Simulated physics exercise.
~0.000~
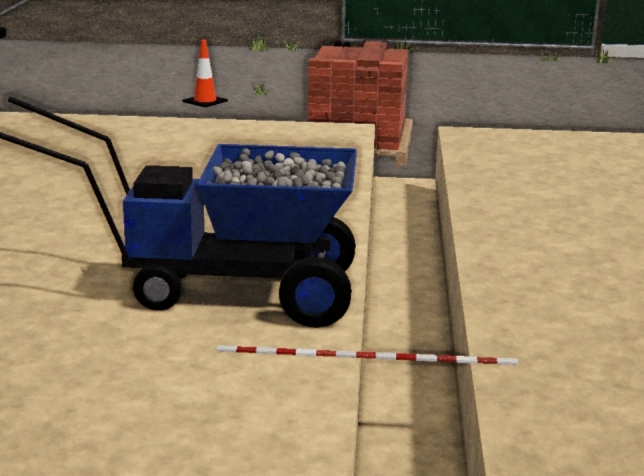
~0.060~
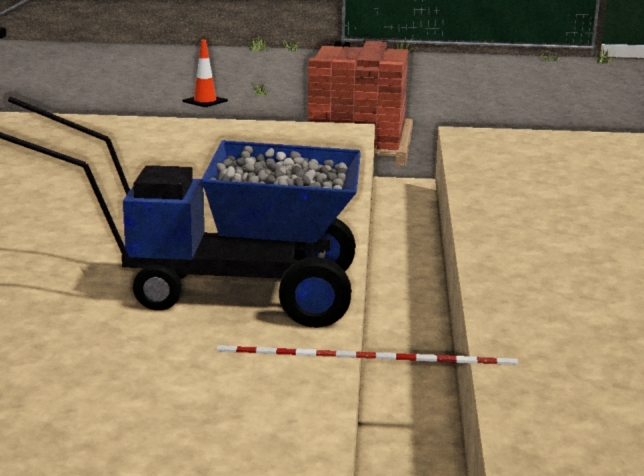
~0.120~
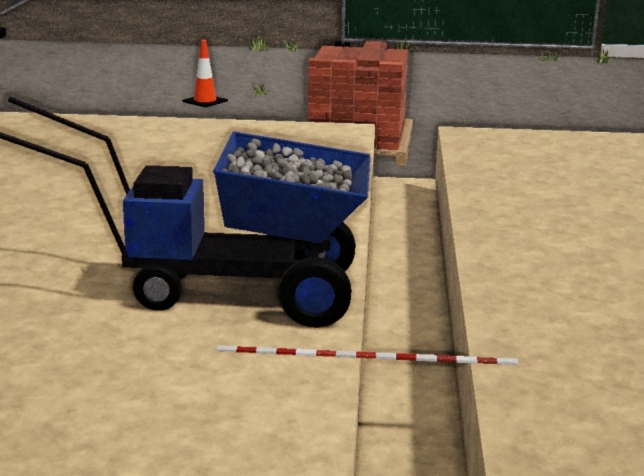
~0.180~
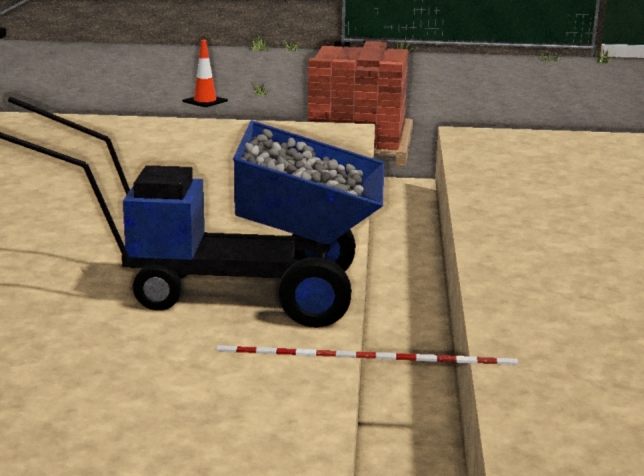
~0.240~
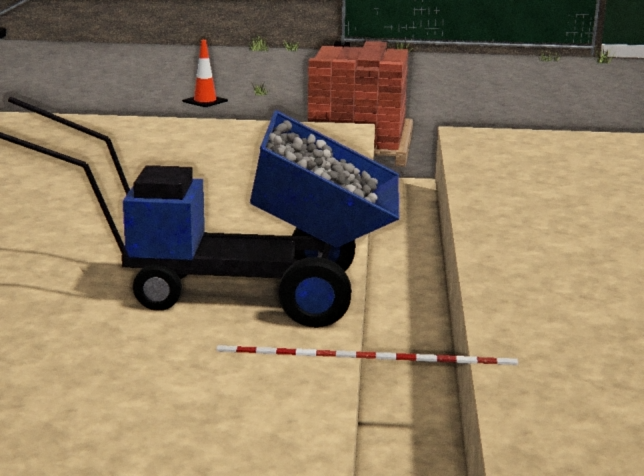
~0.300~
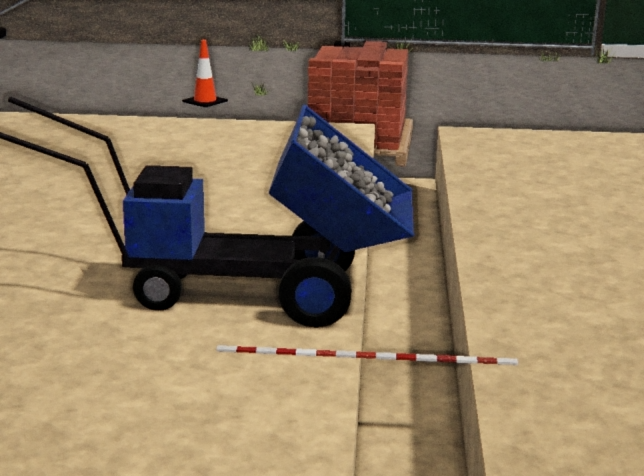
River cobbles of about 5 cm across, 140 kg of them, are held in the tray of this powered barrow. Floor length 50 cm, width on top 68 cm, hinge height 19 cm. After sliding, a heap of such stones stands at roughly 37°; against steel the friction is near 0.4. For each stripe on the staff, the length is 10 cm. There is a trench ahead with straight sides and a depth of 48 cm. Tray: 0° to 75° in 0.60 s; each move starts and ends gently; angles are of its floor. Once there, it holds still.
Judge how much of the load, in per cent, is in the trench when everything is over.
I judge it at about 41 per cent.
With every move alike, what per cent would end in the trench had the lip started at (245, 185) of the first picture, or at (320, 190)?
About 85 per cent first, then about 75 per cent.
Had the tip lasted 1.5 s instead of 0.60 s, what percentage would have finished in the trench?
65 per cent.
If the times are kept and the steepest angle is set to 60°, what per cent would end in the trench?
Some 25 in a hundred, I'd say.
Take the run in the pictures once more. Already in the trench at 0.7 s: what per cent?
Around 10 per cent of it, at that instant.
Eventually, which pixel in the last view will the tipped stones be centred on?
In the last view, about (487, 305).
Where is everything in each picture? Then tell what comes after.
In the first picture, the tray is at 0°, its lip at (352, 191); the top of the load is at (269, 165).
In the second picture, lip at (356, 192), floor tilted 2°, highest stones at (253, 161); the stones move at 0.5 m/s on average.
In the third picture, the tray is at 8°, its lip at (367, 197); the top of the load is at (254, 155); the stones move at 1.0 m/s on average.
In the fourth picture, lip at (382, 206), floor tilted 16°, highest stones at (264, 146); the stones move at 1.4 m/s on average.
In the fifth picture, the tray is at 26°, its lip at (399, 219); the top of the load is at (281, 137); the stones move at 1.6 m/s on average.
In the sixth picture, the tray is at 37°, its lip at (413, 236); the top of the load is at (306, 130); the stones move at 1.8 m/s on average.
After 0.4 s the floor is at 63°; 100 % in the tray; the foremost stones are at (423, 255).
After 0.7 s the floor is at 75°; 58 % in the tray, 11 % in the trench, 31 % past the trench; the foremost stones are at (510, 309).
After 1.0 s the floor is at 75°; 15 % in the tray, 25 % in the trench, 60 % past the trench; the foremost stones are past the picture's edge.
After 3.0 s the floor is at 75°; 0 % in the tray, 41 % in the trench, 59 % past the trench; the foremost stones are past the picture's edge.
